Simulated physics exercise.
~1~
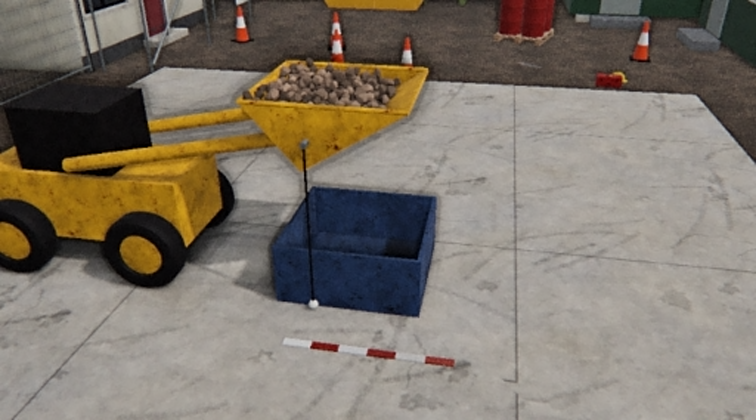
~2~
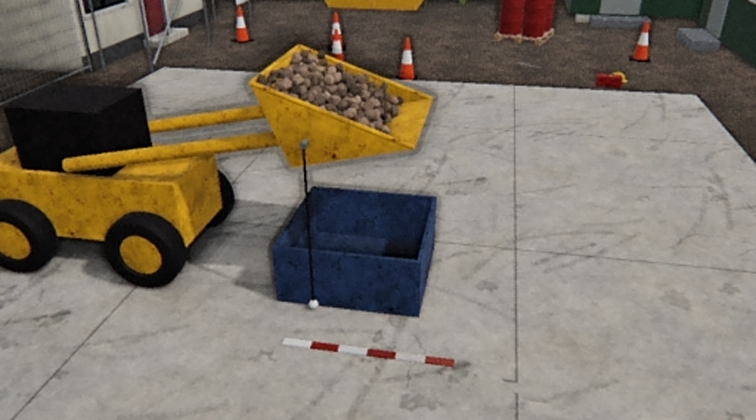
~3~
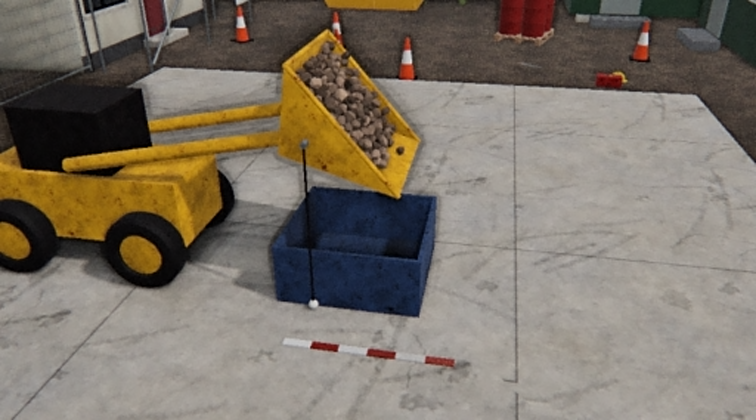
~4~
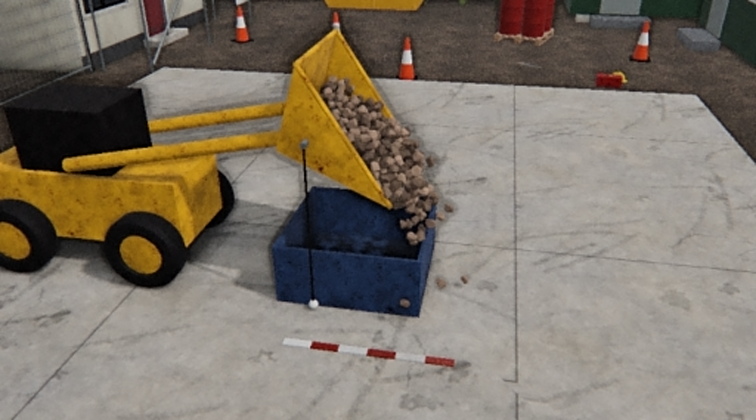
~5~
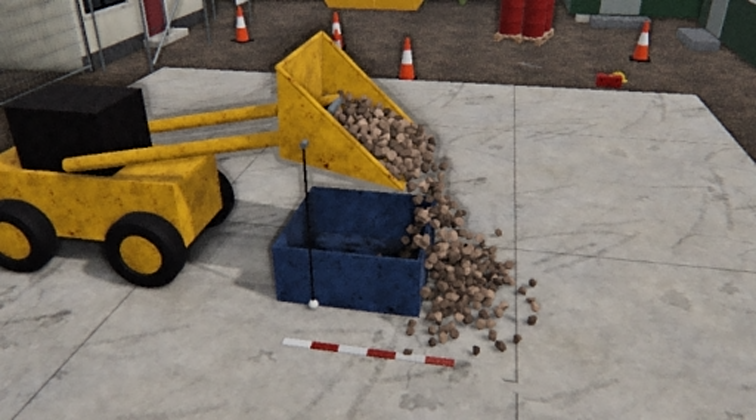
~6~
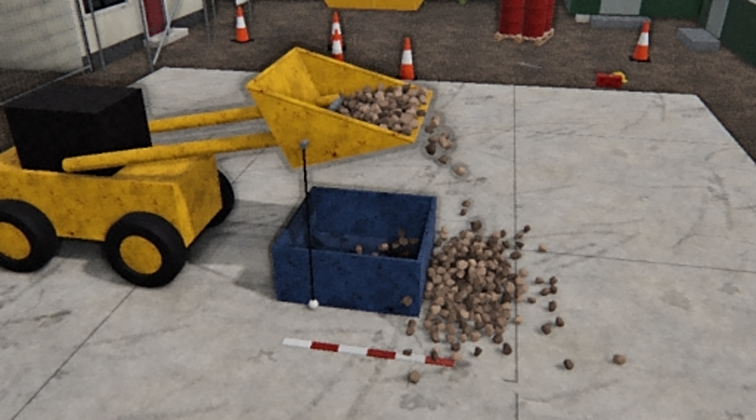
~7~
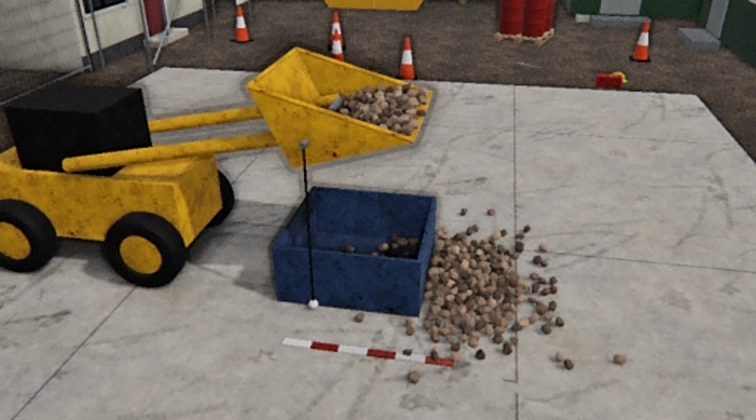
At the start, a small yellow loader on the left holds a bucket heaped with brownish stones above an open blue bin on a concrete yard. The bucket tips forward and down to the right, and the stones stay in it until the slope grows steep. Then they slide over its lip, the first few falling around the bin's right edge. A thick stream follows, mostly spilling onto the ground beyond. The bucket tilts partly back as the last stones drop. It ends still, holding a good share, with few stones in the bin and a scattered pile beside it.
